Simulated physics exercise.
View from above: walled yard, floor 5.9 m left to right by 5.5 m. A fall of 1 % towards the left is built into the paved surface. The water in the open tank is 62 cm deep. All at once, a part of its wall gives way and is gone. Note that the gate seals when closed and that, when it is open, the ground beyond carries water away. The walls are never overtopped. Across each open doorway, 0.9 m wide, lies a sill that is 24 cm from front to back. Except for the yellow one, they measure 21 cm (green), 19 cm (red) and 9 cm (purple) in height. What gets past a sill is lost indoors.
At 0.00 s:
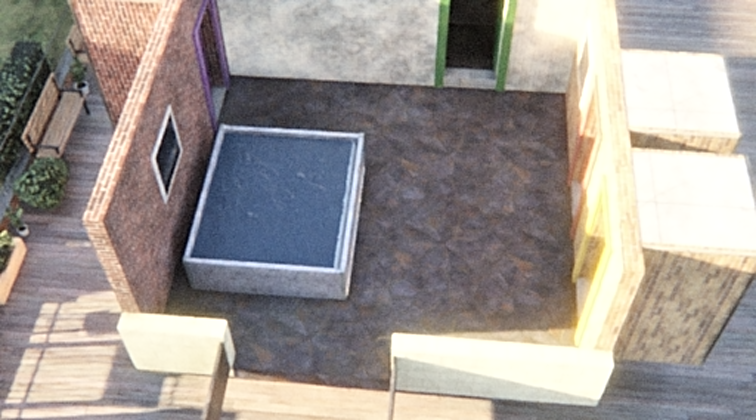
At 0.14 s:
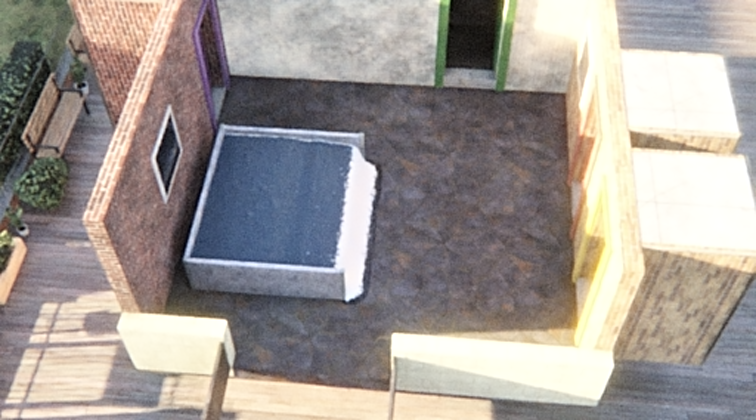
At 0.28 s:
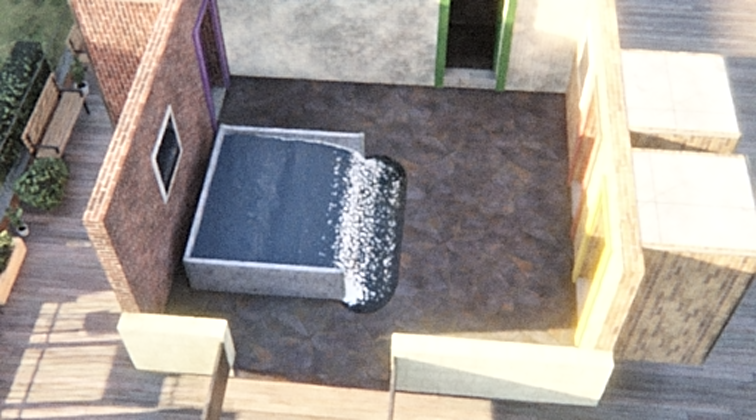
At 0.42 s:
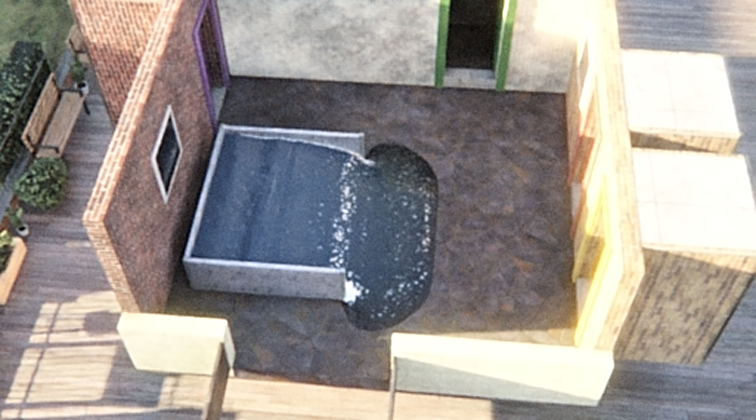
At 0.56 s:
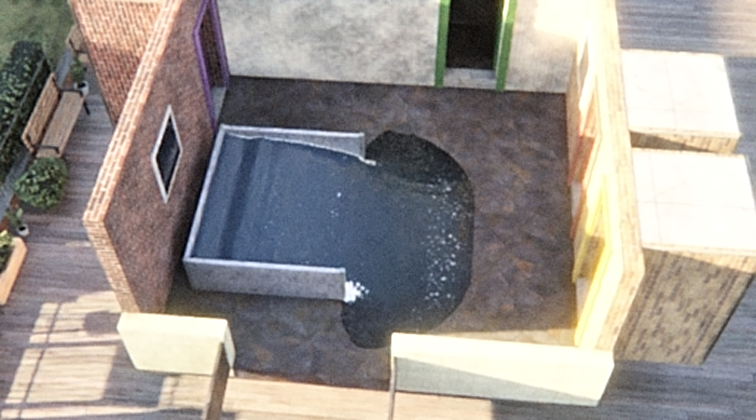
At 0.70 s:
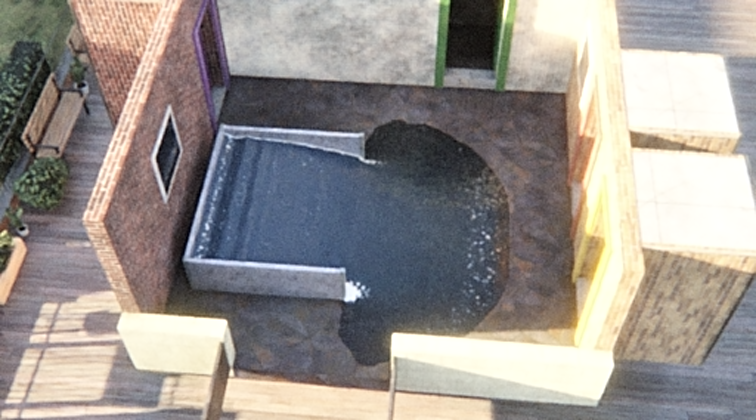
To begin with, a square open tank of dark water sits still in a walled yard beside a brick wall. Its right side gives way and water pours out in a white, foamy band, then spreads rightward across the brown paved floor in a widening, rounded dark pool flecked with foam.
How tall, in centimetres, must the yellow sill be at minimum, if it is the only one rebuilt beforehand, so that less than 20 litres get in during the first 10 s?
It needs to be at least 25 cm tall.
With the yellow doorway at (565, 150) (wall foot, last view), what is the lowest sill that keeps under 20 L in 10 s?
18 cm.
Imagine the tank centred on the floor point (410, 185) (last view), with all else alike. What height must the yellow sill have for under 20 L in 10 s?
Then roughly 14.0 cm.
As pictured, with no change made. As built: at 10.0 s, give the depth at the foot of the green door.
Some 6.5 cm.
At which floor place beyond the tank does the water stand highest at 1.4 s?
Near pixel (566, 258).
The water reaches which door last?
The purple one.
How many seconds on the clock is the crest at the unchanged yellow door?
I'd say near 2.8 seconds.
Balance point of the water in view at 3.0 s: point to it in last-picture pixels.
Centre of the water: Approx. (433, 229) px.
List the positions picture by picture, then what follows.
The first frame shows the open tank at (279, 198) is whole and still, 62 cm deep; the yellow door at (590, 270) is dry.
In the second frame, the front is at (360, 295), 0.3 m from the gap at (351, 220); 0.5 m2 of floor is wet, 62 cm left at the back.
In the third frame, water pours out at (352, 221) and has run 0.7 m, to (389, 290); about 11 cm deep outside, 62 cm at the back.
In the fourth frame, the gap is at (352, 222), the front 1.2 m out at (427, 278); the back of the open tank holds 62 cm.
In the fifth frame, water pours out at (352, 222) and has run 1.8 m, to (464, 278); about 8 cm deep outside, 61 cm at the back.
In the sixth frame, water pours out at (352, 222) and has run 2.3 m, to (501, 280); about 7 cm deep outside, 56 cm at the back; 1.2 m in a straight line remain to the yellow door at (590, 270).
After 1.4 s water covers 55 % of the floor, deepest (31 cm) near (566, 258); 19 cm at the yellow door, 0 litres in over its 18 cm sill.
After 3.0 s water covers 60 % of the floor, deepest (35 cm) near (559, 96); 31 cm at the yellow door, 54 litres in over its 18 cm sill.
After 10.0 s water covers 95 % of the floor, deepest (20 cm) near (202, 179); 4 cm at the yellow door, 88 litres in over its 18 cm sill.
At the yellow door as built, the water arrived by 1.1 s and peaked near 31 cm at 2.8 s.
Run again over the same 10 s with other heights there, 58 litres in over 20.5 cm, 10 litres over 27.5 cm. The limit of 20 litres is kept from about 25 cm up.
